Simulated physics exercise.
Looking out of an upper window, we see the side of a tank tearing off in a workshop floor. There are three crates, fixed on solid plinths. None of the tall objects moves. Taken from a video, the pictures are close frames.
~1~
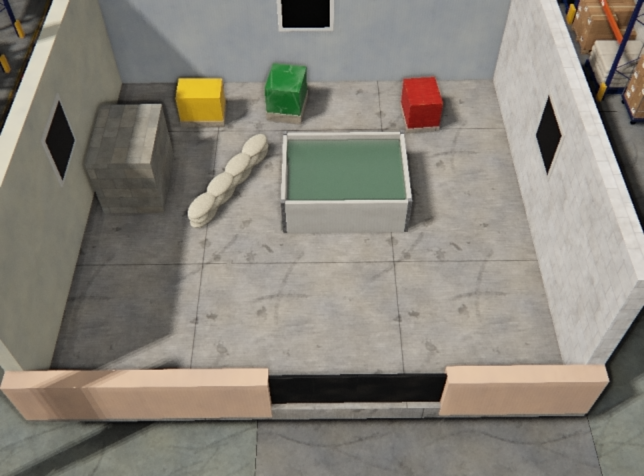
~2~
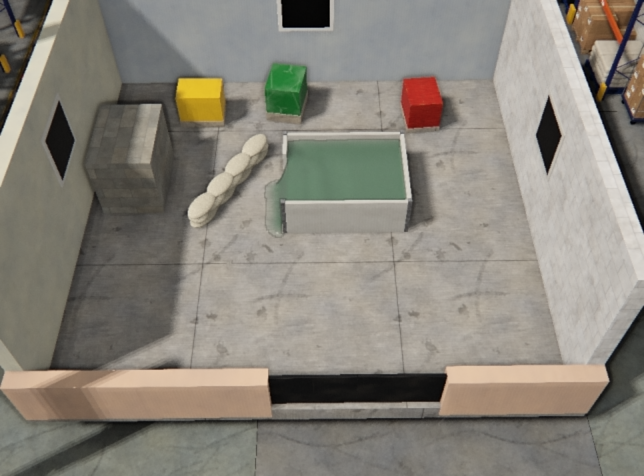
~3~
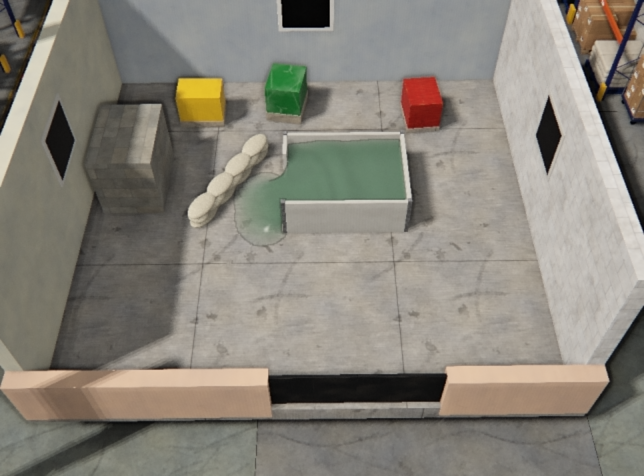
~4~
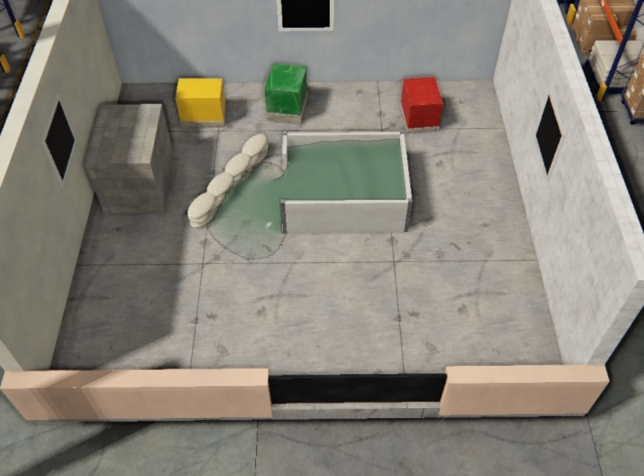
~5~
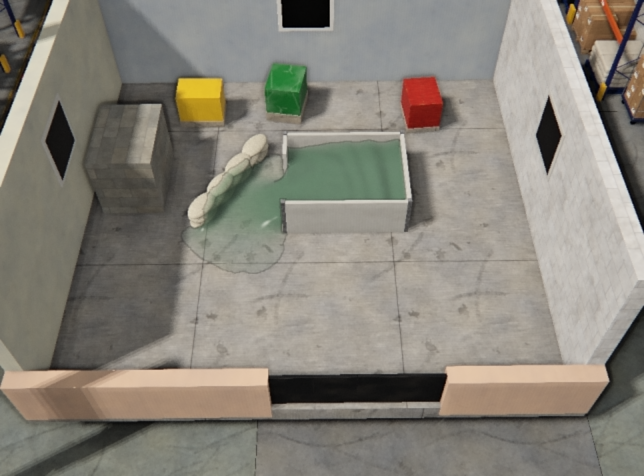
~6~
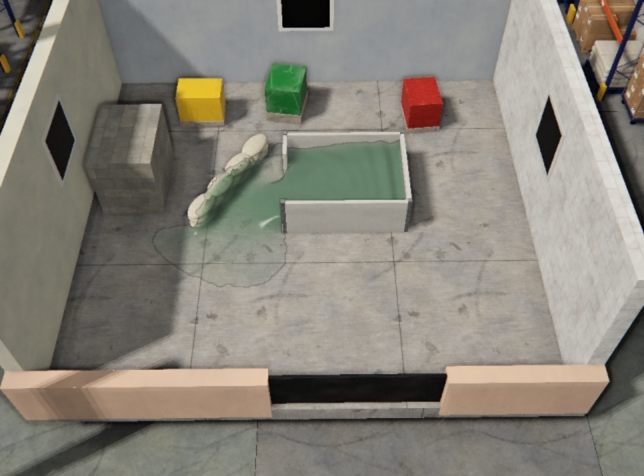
Greenish water stands still in an open white tank on a grey workshop floor, seen from high above, then pours out through a gap at the tank's left side. Yellow, green and red crates line the back wall, with a grey block at left and a row of pale sacks beside the tank. The water spreads left and toward the viewer, reaching around the sacks' near end, while the camera stays still.
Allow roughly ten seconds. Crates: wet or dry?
As I see it, the red crate is spared; the yellow crate is spared; the green crate is spared.
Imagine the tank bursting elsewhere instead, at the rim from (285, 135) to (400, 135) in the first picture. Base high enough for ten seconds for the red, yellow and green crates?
Result - red crate gets flooded; yellow crate gets flooded; green crate gets flooded.
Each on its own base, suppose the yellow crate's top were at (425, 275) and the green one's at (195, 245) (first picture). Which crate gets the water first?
It is the green-painted one.
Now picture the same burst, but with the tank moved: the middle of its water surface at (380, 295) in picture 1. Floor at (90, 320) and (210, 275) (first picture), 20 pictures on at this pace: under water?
The first is wetted, and then the second is wetted.
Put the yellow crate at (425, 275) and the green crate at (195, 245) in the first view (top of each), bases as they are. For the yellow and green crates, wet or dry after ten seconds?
Summary - yellow: Untouched, green: Flooded.
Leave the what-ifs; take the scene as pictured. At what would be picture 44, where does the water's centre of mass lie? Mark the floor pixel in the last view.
I'd say around (249, 248).
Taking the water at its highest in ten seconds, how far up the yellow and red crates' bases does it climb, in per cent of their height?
Roughly 40 per cent, then 60 per cent.
A moment on, water covers 15 % of the floor; the red crate not reached, the yellow crate not reached, the green crate water round its plinth.
Next, water covers 30 % of the floor; the red crate not reached, the yellow crate not reached, the green crate water round its plinth.
Then, water covers 40 % of the floor; the red crate water round its plinth, the yellow crate water round its plinth, the green crate water round its plinth.
Later, water covers 65 % of the floor; the red crate water round its plinth, the yellow crate water round its plinth, the green crate water round its plinth.
In the end, water covers 95 % of the floor; the red crate stayed above the water, the yellow crate stayed above the water, the green crate stayed above the water.
